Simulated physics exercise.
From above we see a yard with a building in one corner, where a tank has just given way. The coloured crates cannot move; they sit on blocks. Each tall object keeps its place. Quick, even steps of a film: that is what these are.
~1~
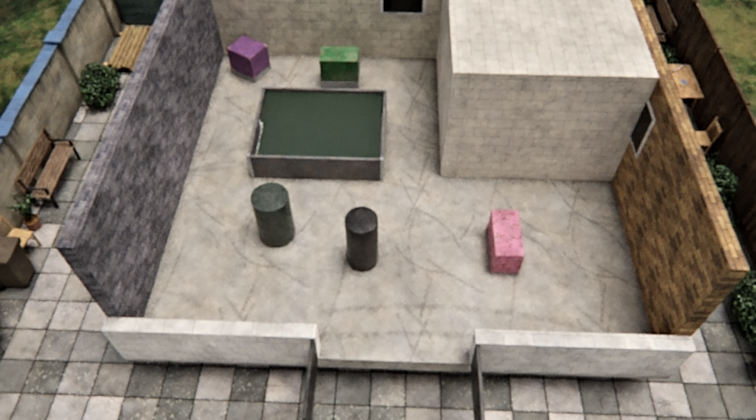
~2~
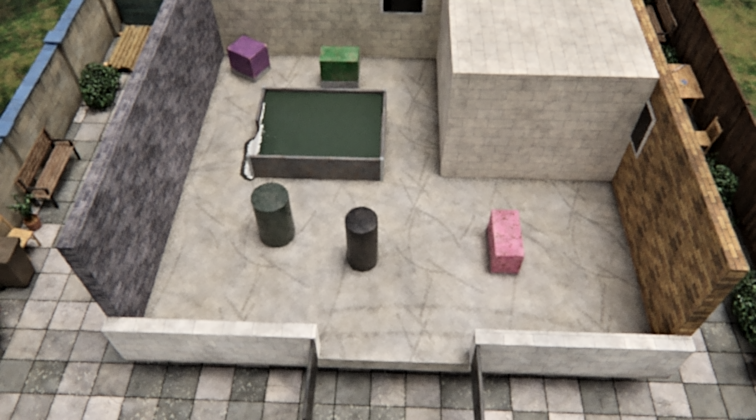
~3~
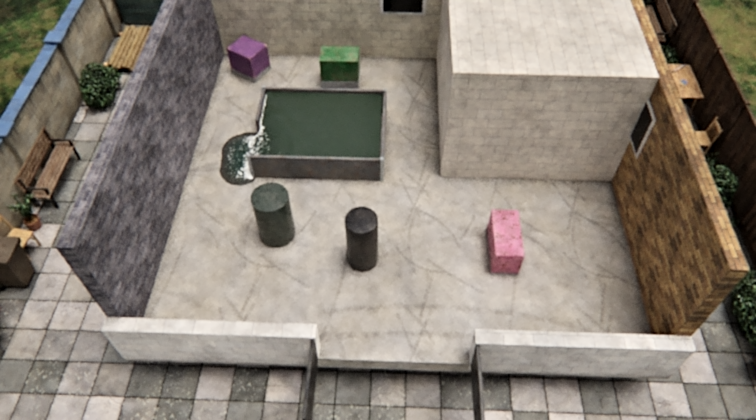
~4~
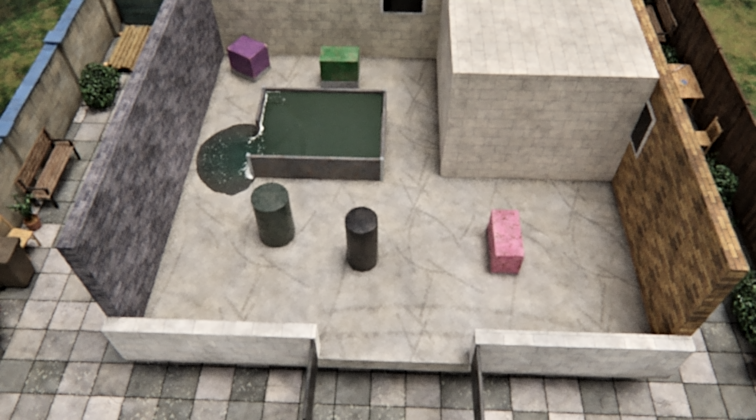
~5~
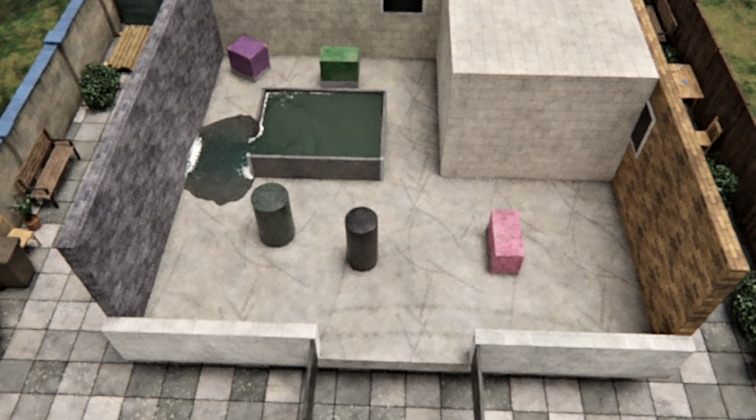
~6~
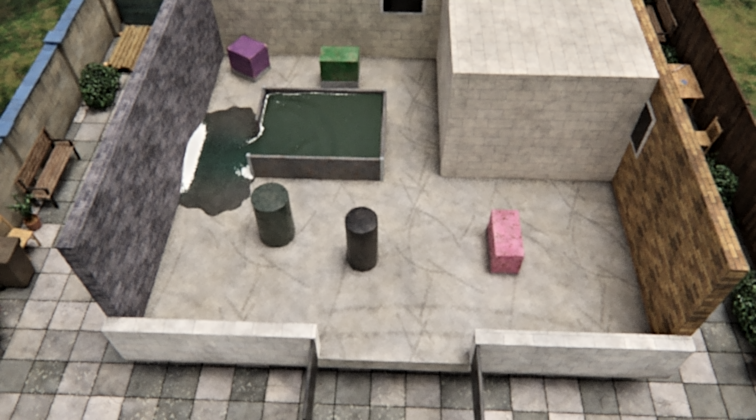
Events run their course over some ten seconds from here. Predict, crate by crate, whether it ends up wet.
The purple crate has too short a plinth. The pink crate has too short a plinth. The green crate has a tall enough plinth.
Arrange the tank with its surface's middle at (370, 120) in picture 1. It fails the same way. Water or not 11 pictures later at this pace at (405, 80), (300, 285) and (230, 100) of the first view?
First unwetted; next unwetted; last drenched.
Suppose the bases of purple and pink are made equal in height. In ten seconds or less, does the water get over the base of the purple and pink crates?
Purple gets flooded, pink stays clear.
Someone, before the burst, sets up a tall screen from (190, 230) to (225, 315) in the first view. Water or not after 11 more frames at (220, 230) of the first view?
At that place: Under water.
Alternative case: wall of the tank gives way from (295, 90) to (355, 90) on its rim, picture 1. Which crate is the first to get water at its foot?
That would be the green crate, reached first.
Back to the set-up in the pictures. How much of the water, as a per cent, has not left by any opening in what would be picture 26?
Roughly 100 per cent.
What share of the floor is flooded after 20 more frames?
I reckon around 35 %.
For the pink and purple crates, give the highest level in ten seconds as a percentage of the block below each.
Near 170 and 180 in a hundred.
A moment on, water covers 10 % of the floor; the purple crate not reached, the pink crate not reached, the green crate not reached.
Next, water covers 20 % of the floor; the purple crate water round its plinth, the pink crate not reached, the green crate not reached.
Then, water covers 35 % of the floor; the purple crate water round its plinth, the pink crate not reached, the green crate water round its plinth.
Later, water covers 60 % of the floor; the purple crate water round its plinth, the pink crate water round its plinth, the green crate water round its plinth.
In the end, water covers 90 % of the floor; the purple crate was topped, the pink crate was topped, the green crate stayed above the water.
